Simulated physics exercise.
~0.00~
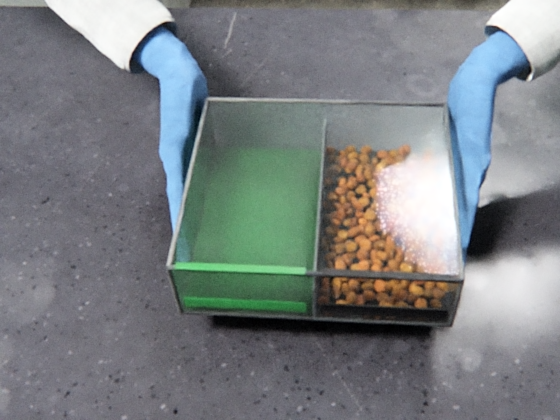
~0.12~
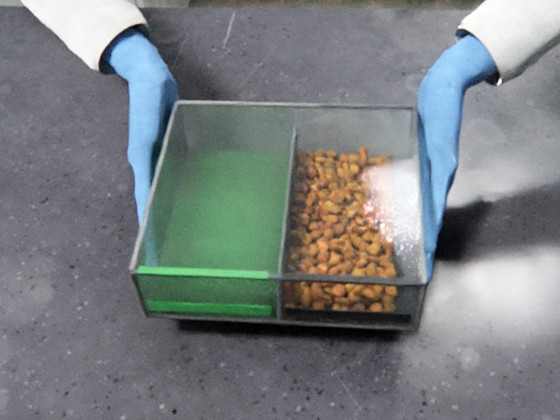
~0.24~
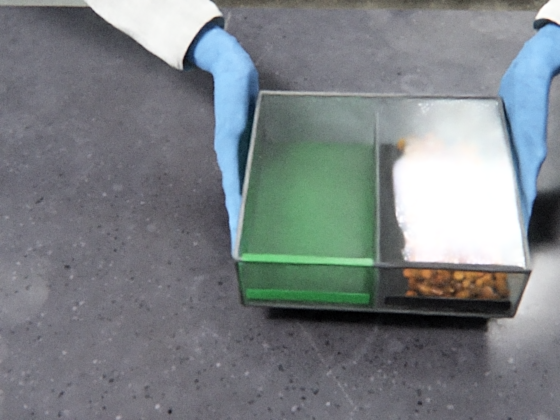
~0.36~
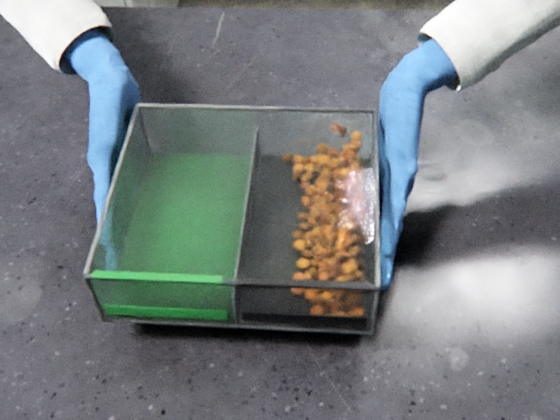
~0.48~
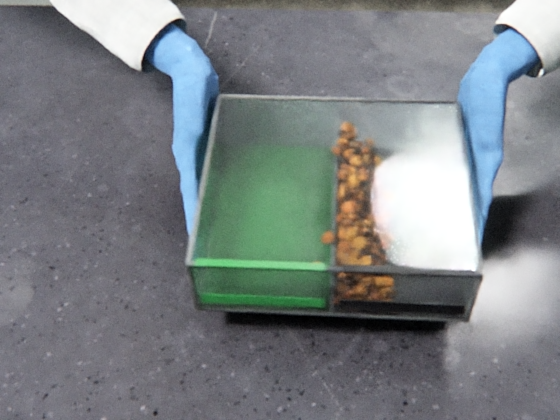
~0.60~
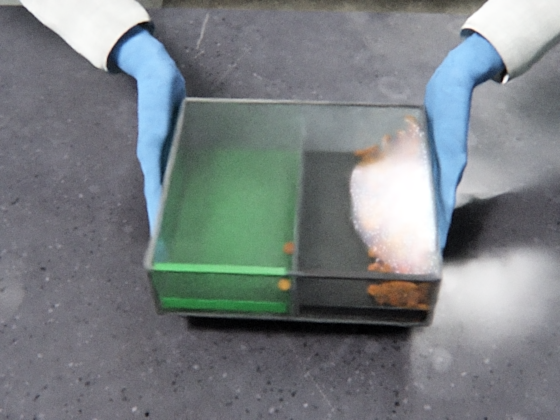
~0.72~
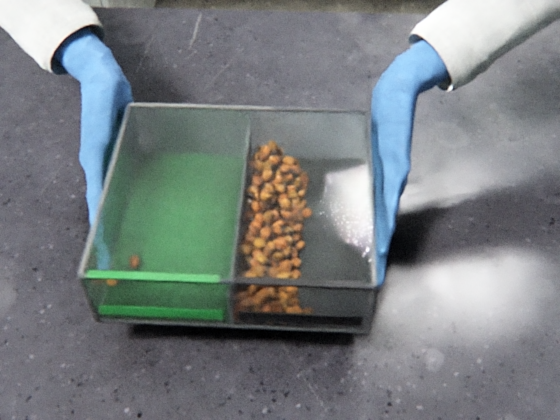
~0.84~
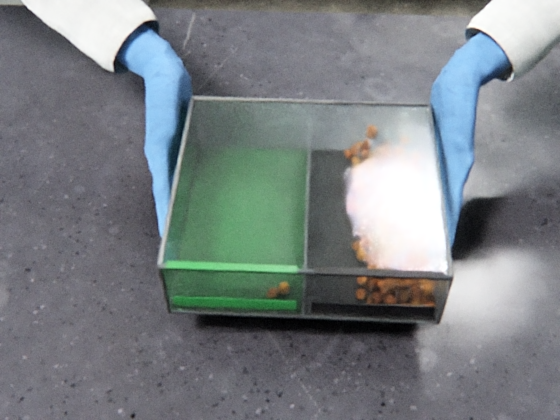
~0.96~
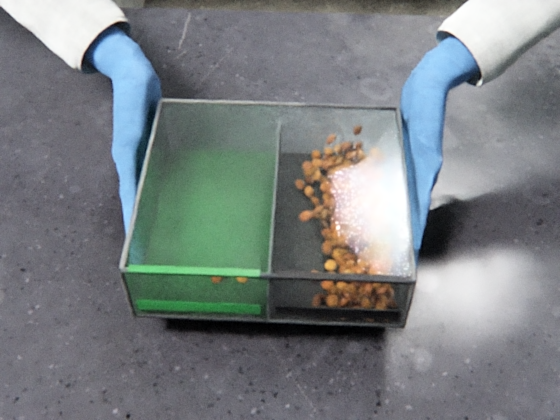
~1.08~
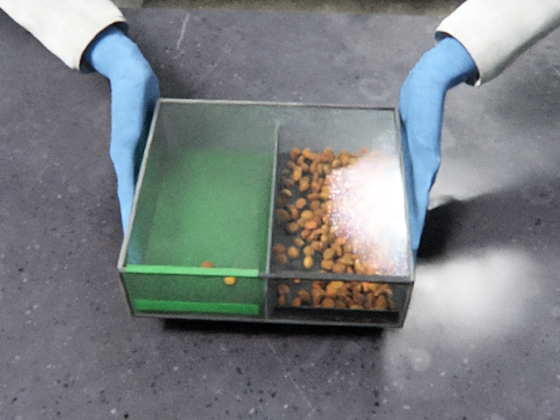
On a dark speckled counter, gloved hands shake a divided box, leaving most kibble right.
